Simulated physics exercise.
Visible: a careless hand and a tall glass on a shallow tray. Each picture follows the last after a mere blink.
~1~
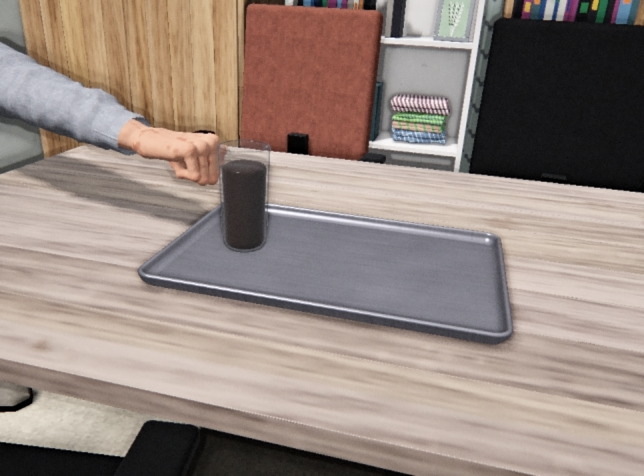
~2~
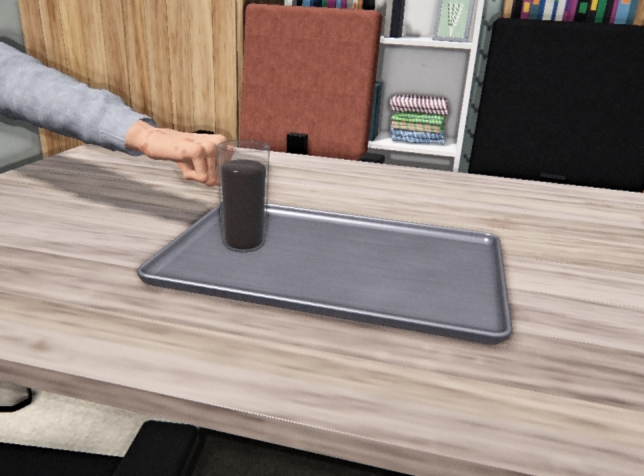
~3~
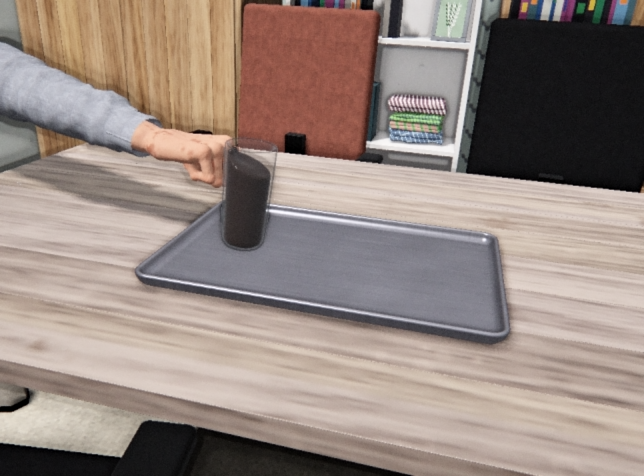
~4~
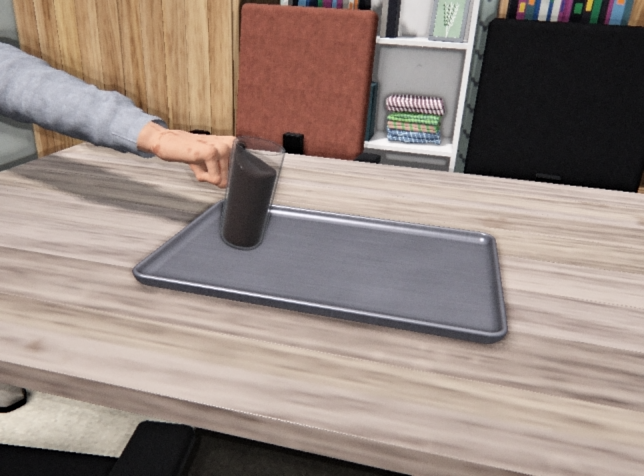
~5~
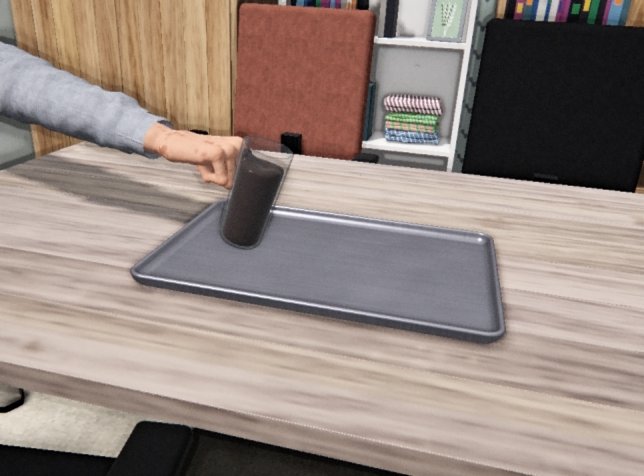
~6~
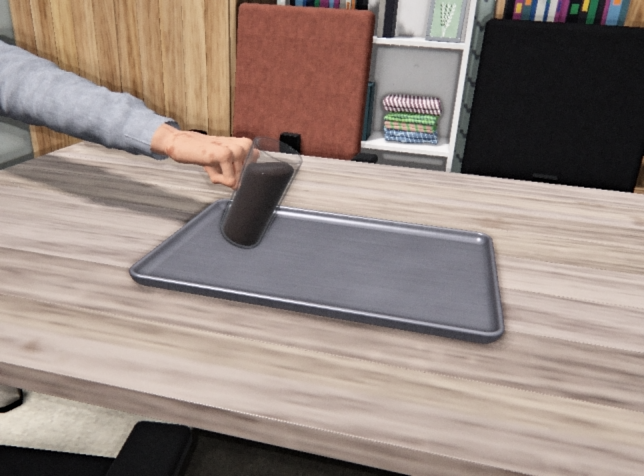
A tall glass of dark liquid tilts rightward on a gray tray as a hand pushes it.
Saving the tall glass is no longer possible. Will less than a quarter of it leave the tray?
No, a quarter or more ends up off the tray.
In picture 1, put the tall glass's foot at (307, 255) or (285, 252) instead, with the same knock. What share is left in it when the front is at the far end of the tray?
The first comes to 80 per cent, the other to 70 per cent.
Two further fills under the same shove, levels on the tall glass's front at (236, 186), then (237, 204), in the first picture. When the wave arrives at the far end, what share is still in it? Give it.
About 65 per cent first, then about 65 per cent.
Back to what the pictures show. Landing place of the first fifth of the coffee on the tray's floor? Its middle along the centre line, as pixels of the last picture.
Around (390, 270).
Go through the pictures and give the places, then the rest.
In the first picture, tilt 0°; right rim (267, 150); surface from (225, 163) to (267, 167); the tray's far rim is at (503, 277); the tray is clear ahead.
In the second picture, tilt 0°; right rim (266, 150); surface from (225, 163) to (266, 167).
In the third picture, tilt 6°; right rim (274, 152); surface from (232, 149) to (270, 172).
In the fourth picture, tilt 11°; right rim (282, 155); surface from (237, 152) to (277, 172).
In the fifth picture, tilt 17°; right rim (291, 159); surface from (239, 170) to (284, 169).
In the sixth picture, tilt 23°; right rim (300, 164); surface from (244, 176) to (294, 168).
A moment on, the tall glass is falling and 100 per cent is in the glass, 0 on the tray and 0 above or beyond its rim.
Next, the tall glass lies on its side and 71 per cent is in the glass, 24 on the tray and 5 above or beyond its rim.
Then the tall glass lies on its side and 43 per cent is in the glass, 39 on the tray and 18 above or beyond its rim.
Later the tall glass lies on its side and 25 per cent is in the glass, 35 on the tray and 40 above or beyond its rim.
Finally, 61 per cent is held by tray and glass, 39 is off the tray.
